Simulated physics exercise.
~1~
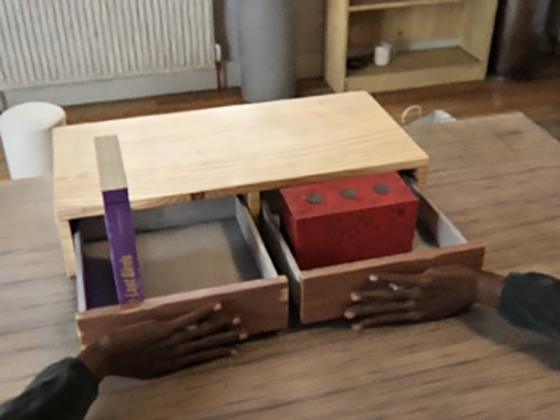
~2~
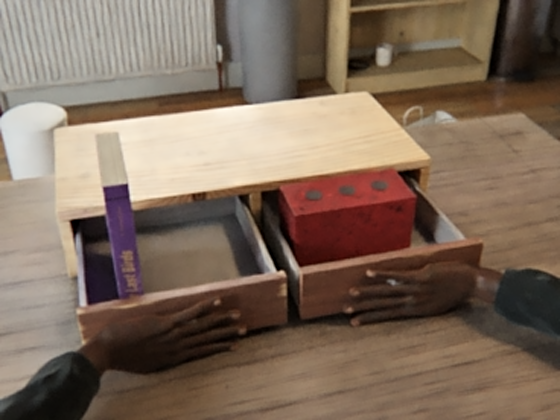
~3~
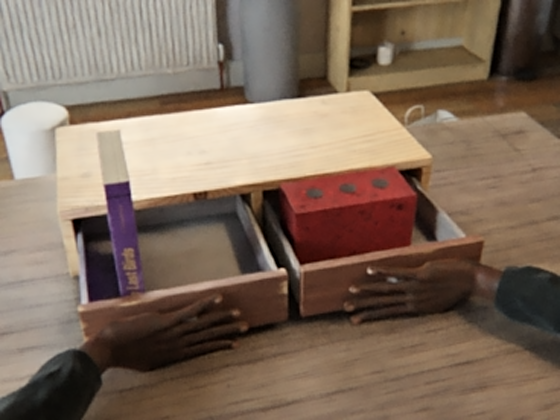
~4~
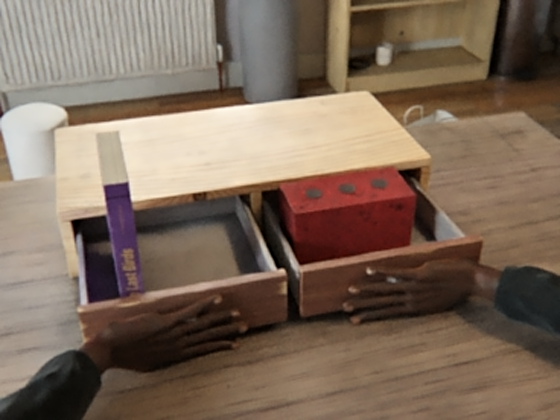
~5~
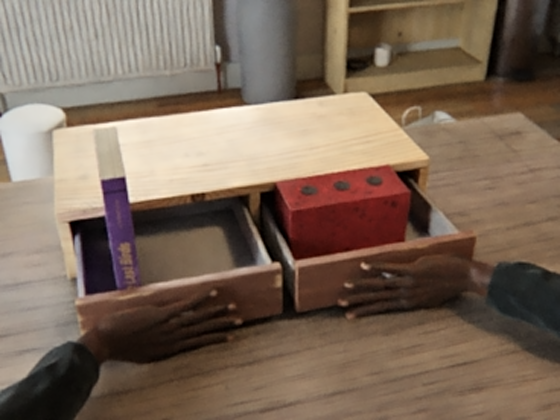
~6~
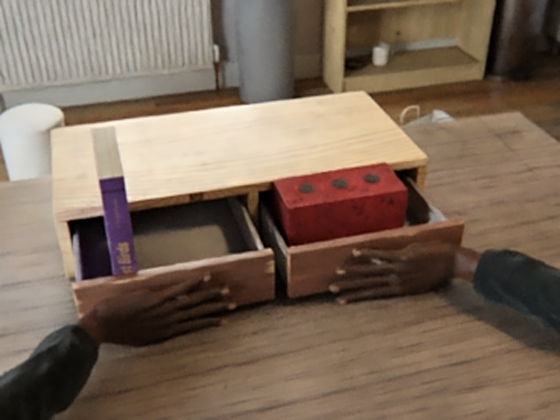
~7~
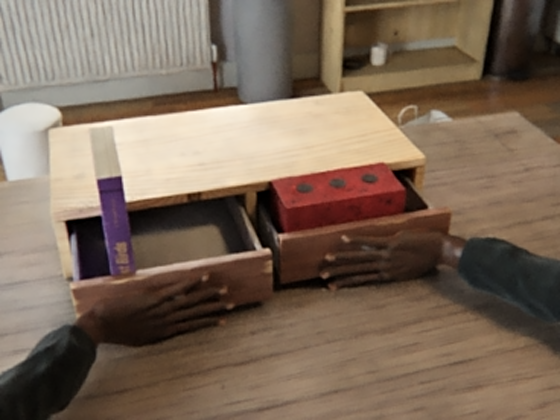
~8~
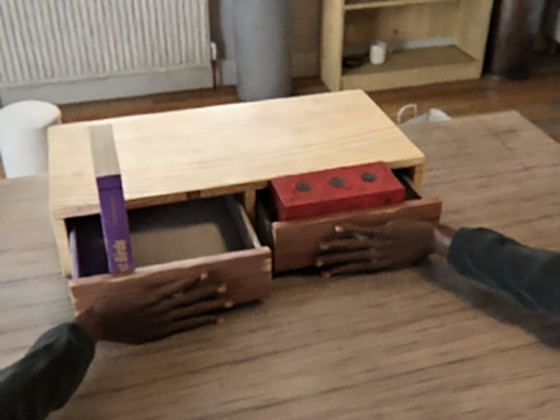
On a wooden table in a room with a white radiator and a shelf behind, seen from slightly above, sits a small pale wood chest with two drawers pulled out. A purple book stands upright in the left drawer, and a red brick with dark round spots on top fills much of the right one. Two hands rest flat against the drawer fronts, holding nearly still at first. Then they push both drawers inward together. The left drawer soon stops, still ajar, while the right slides further in. At the end both remain partly open, the hands still against them.
